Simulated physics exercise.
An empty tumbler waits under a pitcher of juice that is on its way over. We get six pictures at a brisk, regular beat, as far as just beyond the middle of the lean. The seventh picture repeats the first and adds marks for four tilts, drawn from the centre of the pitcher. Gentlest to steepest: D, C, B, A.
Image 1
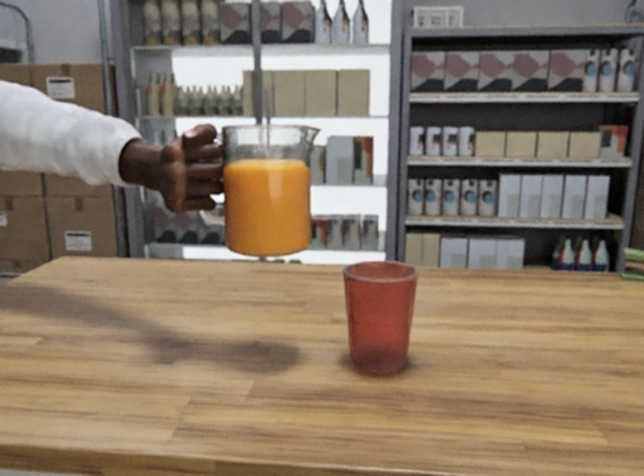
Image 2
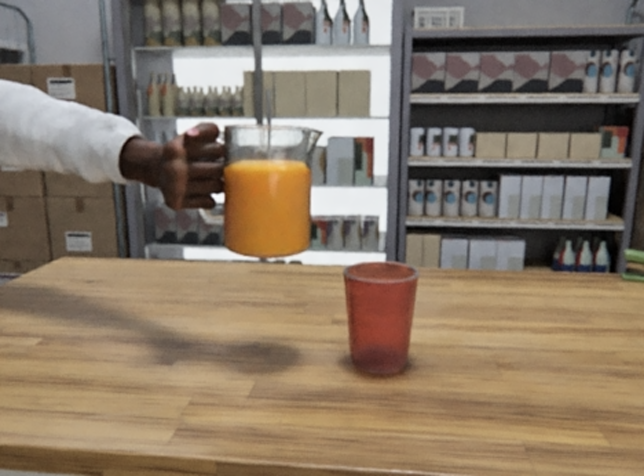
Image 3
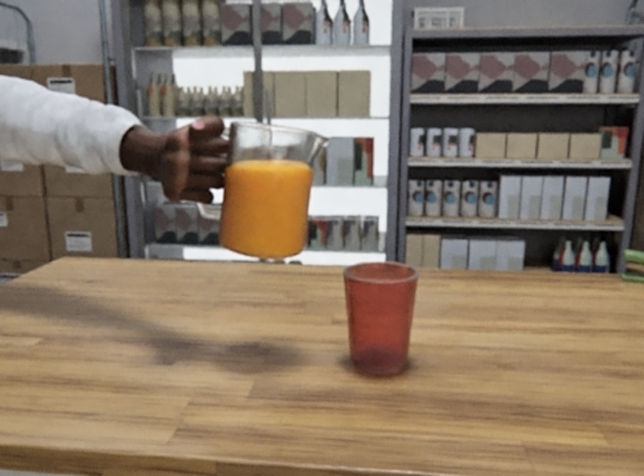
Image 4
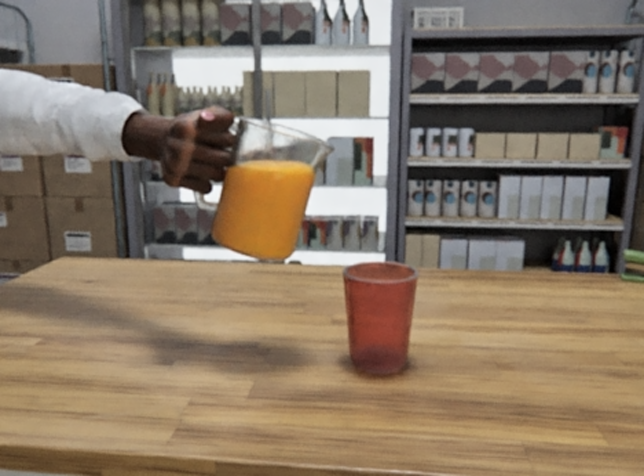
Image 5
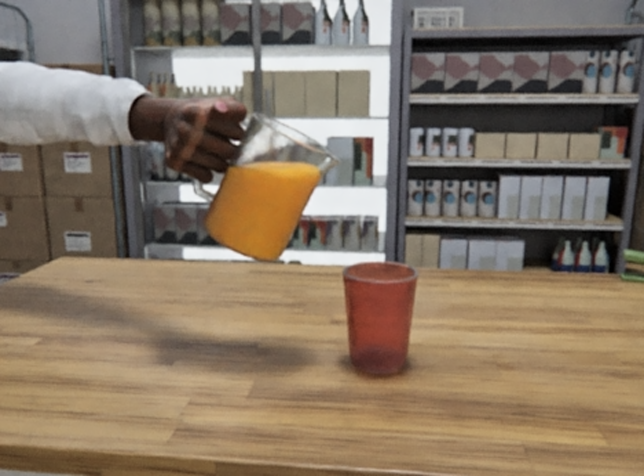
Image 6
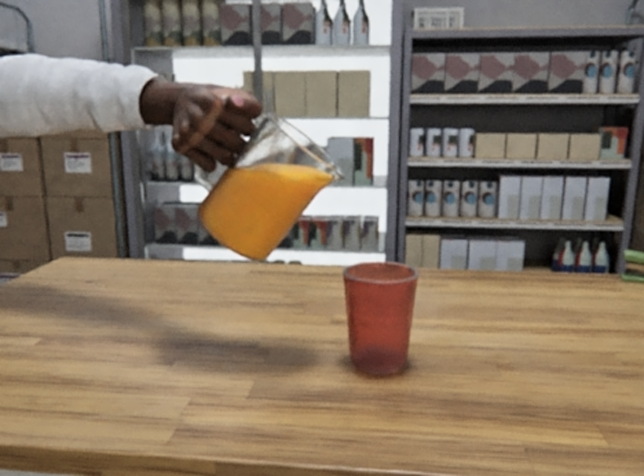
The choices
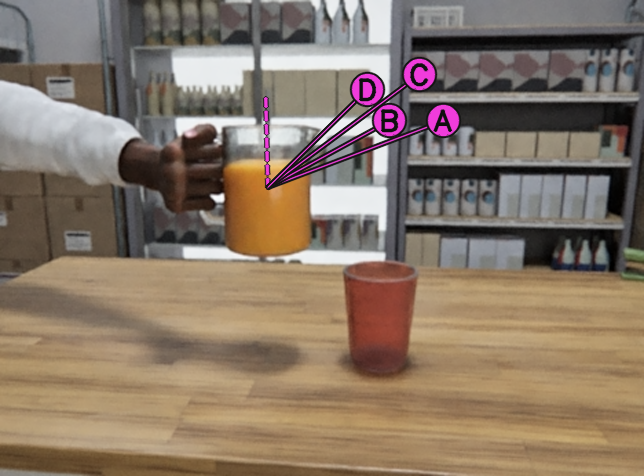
At the start, a hand at the left holds a clear pitcher of orange juice upright above a wooden table, near an empty red tumbler. After a brief still moment, the hand steadily tilts the pitcher to the right, and the juice slants toward its lip, with none leaving the pitcher.
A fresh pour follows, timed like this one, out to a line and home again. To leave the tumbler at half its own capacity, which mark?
A beats the others.
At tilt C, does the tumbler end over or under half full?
Under half.
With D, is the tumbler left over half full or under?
Under half.
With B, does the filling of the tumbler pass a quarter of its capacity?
Yes, clearly.
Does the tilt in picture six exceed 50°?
No.
On the marked copy, A at (427, 127); B at (375, 128); C at (406, 84); D at (355, 101).
If A is chosen, the tumbler ends with about 52 % of what it can hold.
If B is chosen, the tumbler ends with about 32 % of what it can hold.
If C is chosen, the tumbler ends with about 17 % of what it can hold.
If D is chosen, the tumbler ends with about 7 % of what it can hold.
